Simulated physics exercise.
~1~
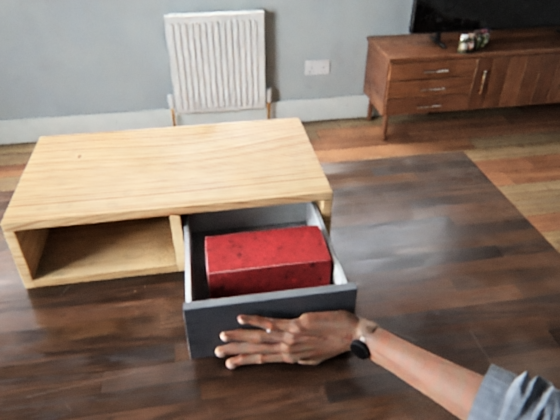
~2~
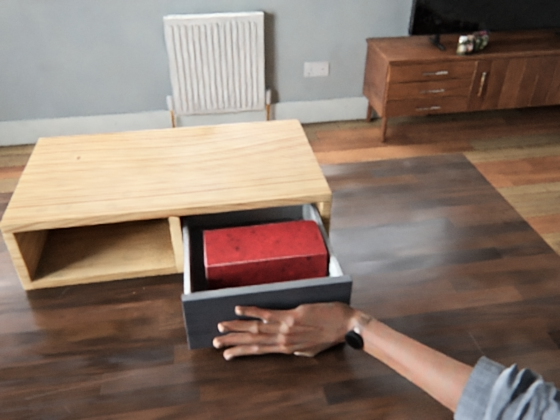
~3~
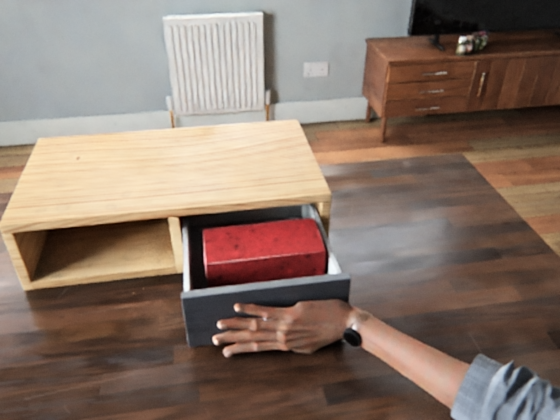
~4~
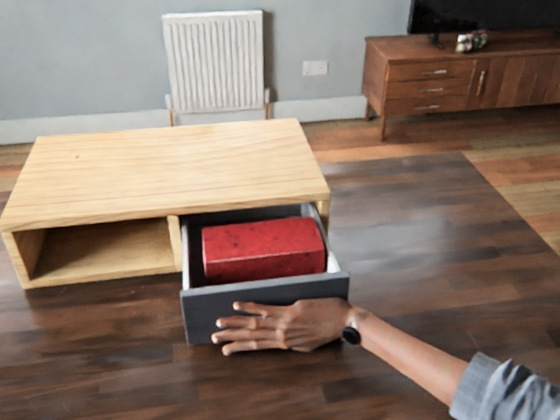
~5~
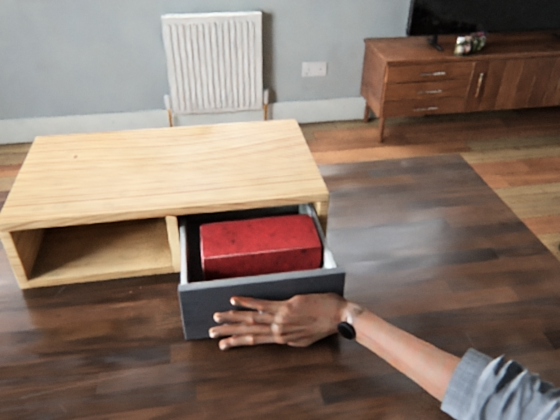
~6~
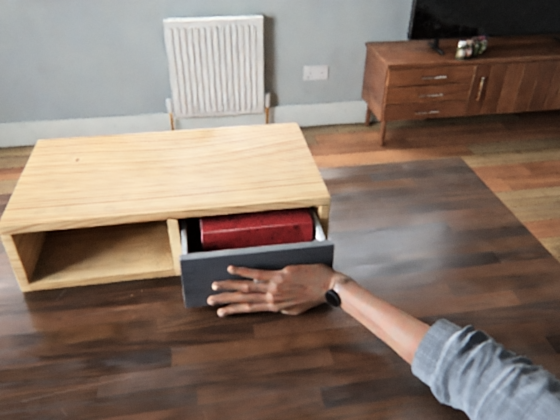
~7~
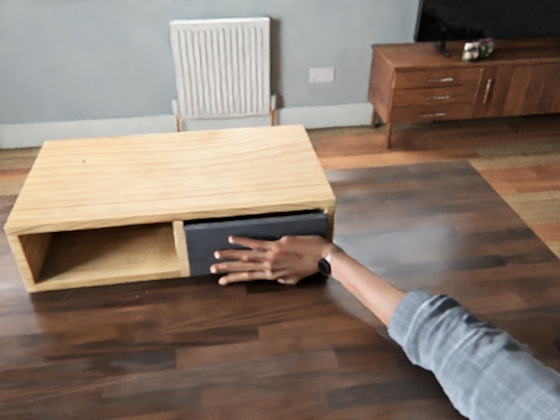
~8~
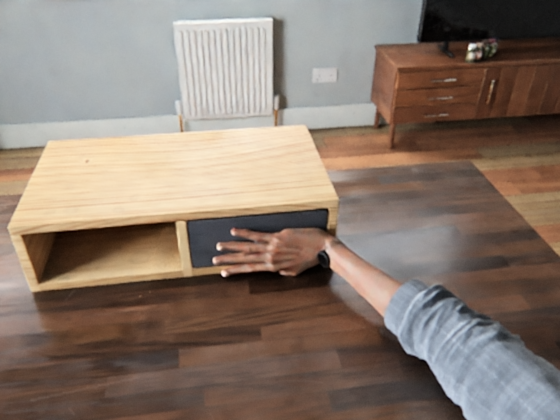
The footage shows an open dark grey drawer holding a red brick-like block in a low wooden chest, with a hand resting against its front. The hand barely moves it at first, then pushes it steadily inward, hiding the block, until the drawer is fully shut.
